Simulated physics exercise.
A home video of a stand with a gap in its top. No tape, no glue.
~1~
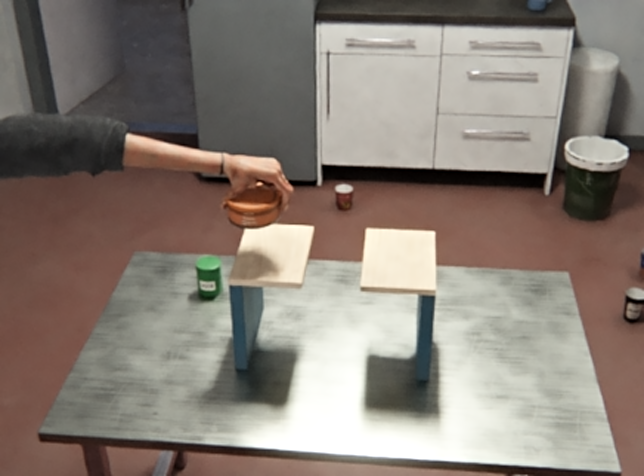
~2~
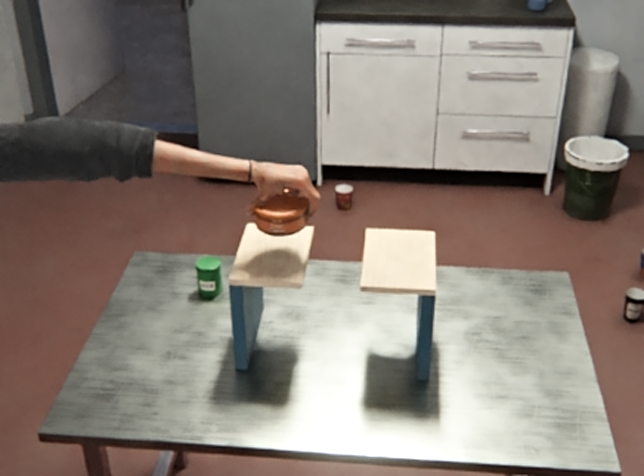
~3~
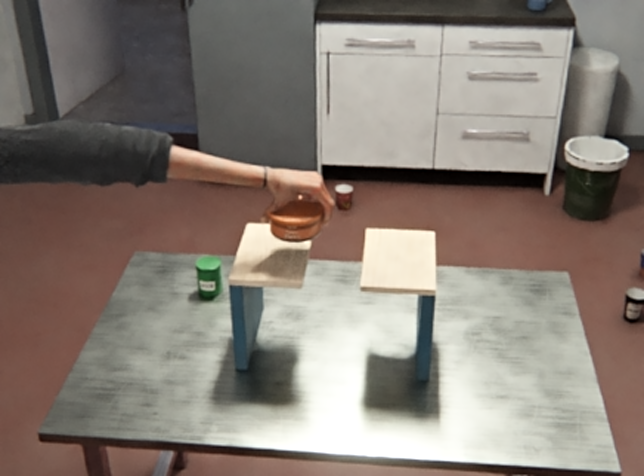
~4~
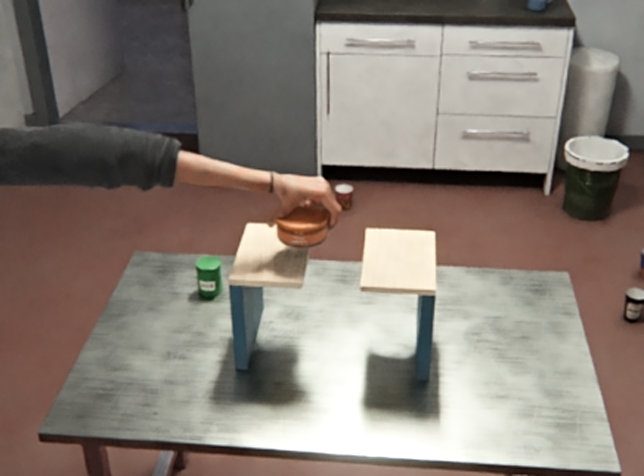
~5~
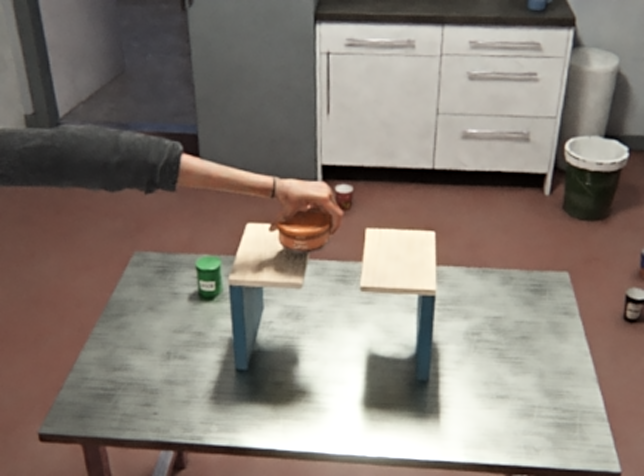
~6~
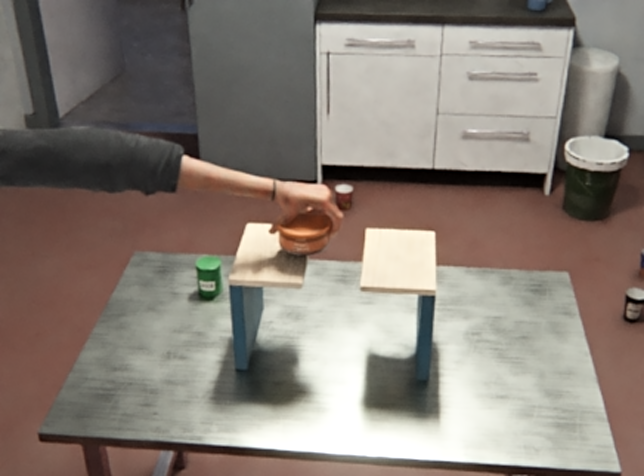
A hand carries an orange tub rightward and slightly down above a stand's left top.
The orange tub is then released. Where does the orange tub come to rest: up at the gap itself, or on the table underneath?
It does not pass.
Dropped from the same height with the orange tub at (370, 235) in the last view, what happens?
Stuck.
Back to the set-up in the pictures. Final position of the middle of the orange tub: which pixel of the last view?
End position, last frame: About (304, 243).
Then, 0.32 s later than the last frame, orange tub moved a little near (304, 243).
Then, 0.66 s later than the last frame, orange tub resting near (304, 243).
When it is over, both as before. End places, in pixels of the last picture, orange tub near (304, 243). The tub stays on top.
